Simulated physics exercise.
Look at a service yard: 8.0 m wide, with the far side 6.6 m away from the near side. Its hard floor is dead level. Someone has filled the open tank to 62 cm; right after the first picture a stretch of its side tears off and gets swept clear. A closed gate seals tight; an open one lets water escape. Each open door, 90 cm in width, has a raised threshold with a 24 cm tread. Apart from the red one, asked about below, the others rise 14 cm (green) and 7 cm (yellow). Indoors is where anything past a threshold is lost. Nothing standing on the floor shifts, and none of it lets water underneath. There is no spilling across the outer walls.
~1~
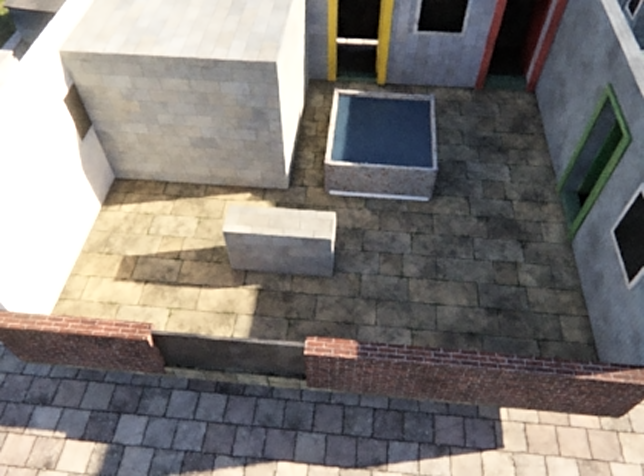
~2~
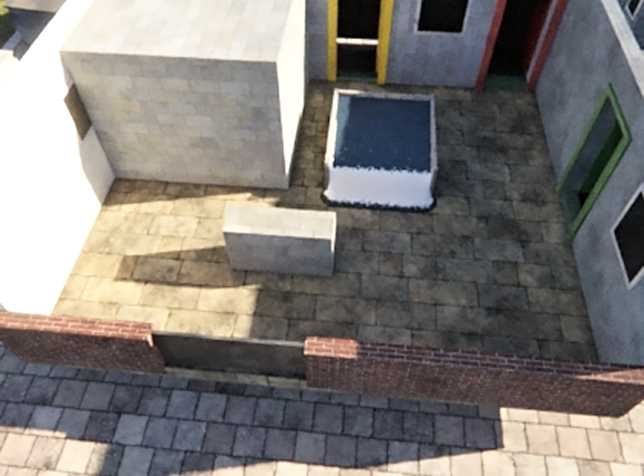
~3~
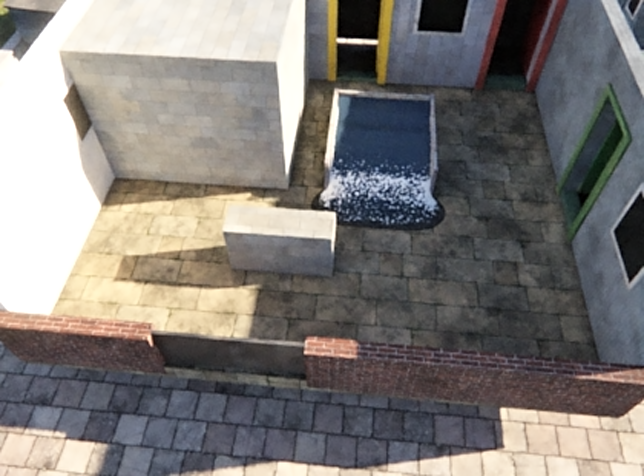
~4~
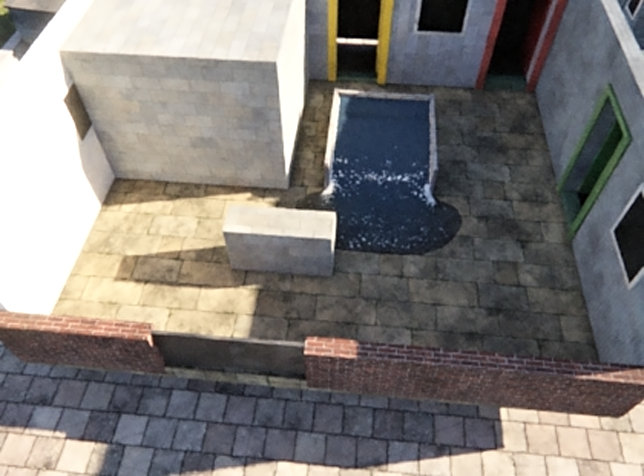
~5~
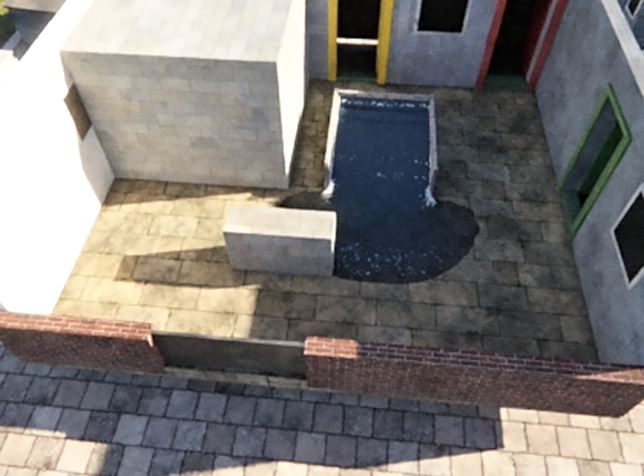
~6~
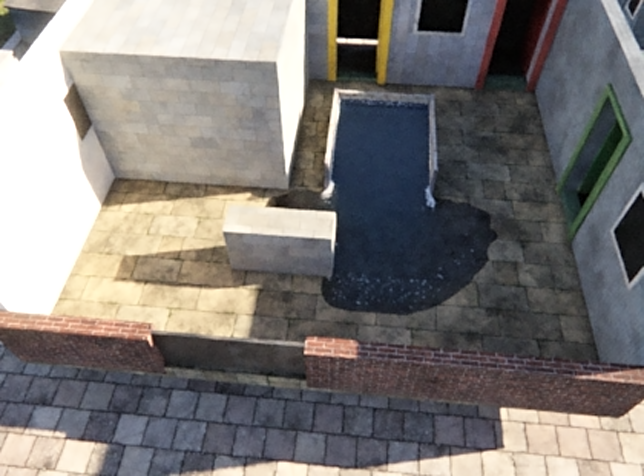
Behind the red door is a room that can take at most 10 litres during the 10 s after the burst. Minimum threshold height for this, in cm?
At least 8 cm or so.
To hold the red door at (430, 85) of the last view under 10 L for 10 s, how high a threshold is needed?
Minimum: About 6.5 cm.
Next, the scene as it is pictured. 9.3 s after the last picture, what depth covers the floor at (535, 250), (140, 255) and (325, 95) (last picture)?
That's 4, 6 and 5 cm, in the order given.
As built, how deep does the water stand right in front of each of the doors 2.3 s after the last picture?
In cm: Green 0, yellow 0, red 0.
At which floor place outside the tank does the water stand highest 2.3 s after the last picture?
(602, 390).
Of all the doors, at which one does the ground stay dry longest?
The yellow door.
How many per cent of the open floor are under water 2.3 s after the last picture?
I'd say near 55 percent.
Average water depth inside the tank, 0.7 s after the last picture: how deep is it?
I'd put it at some 31 centimetres on average.
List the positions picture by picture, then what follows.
The first picture shows the open tank at (382, 131) is whole and still, 62 cm deep; the red door at (517, 47) is dry.
In the second picture, the gap is at (379, 184), the front 0.3 m out at a hidden place; the back of the open tank holds 62 cm.
In the third picture, the front is at a hidden place, 0.7 m from the gap at (379, 186); 1.3 m2 of floor is wet, 62 cm left at the back.
In the fourth picture, the gap is at (378, 187), the front 1.2 m out at (347, 247); the back of the open tank holds 62 cm.
In the fifth picture, water pours out at (378, 187) and has run 1.8 m, to (344, 274); about 8 cm deep outside, 56 cm at the back.
In the sixth picture, water pours out at (378, 188) and has run 2.3 m, to (342, 303); about 7 cm deep outside, 52 cm at the back; the red door at (517, 47), 4.1 m from the gap, is still 3.7 m from the nearest water.
Then, 0.7 s after the last picture water covers 30 % of the floor, deepest (34 cm) near (349, 368); it has not reached the red door.
Then, 2.3 s after the last picture water covers 55 % of the floor, deepest (34 cm) near (602, 390); it has not reached the red door.
Then, 9.3 s after the last picture water covers 100 % of the floor, deepest (9 cm) near (155, 327); 8 cm at the red door, 0 litres in over its 18 cm threshold.
At the red door as built, the water peaked near 12 cm, 5.5 s after the last picture.
Run again over the same 10 s with other heights there, 22 litres in over 7 cm, 2 litres over 10 cm. The limit of 10 litres is kept from about 8 cm up.
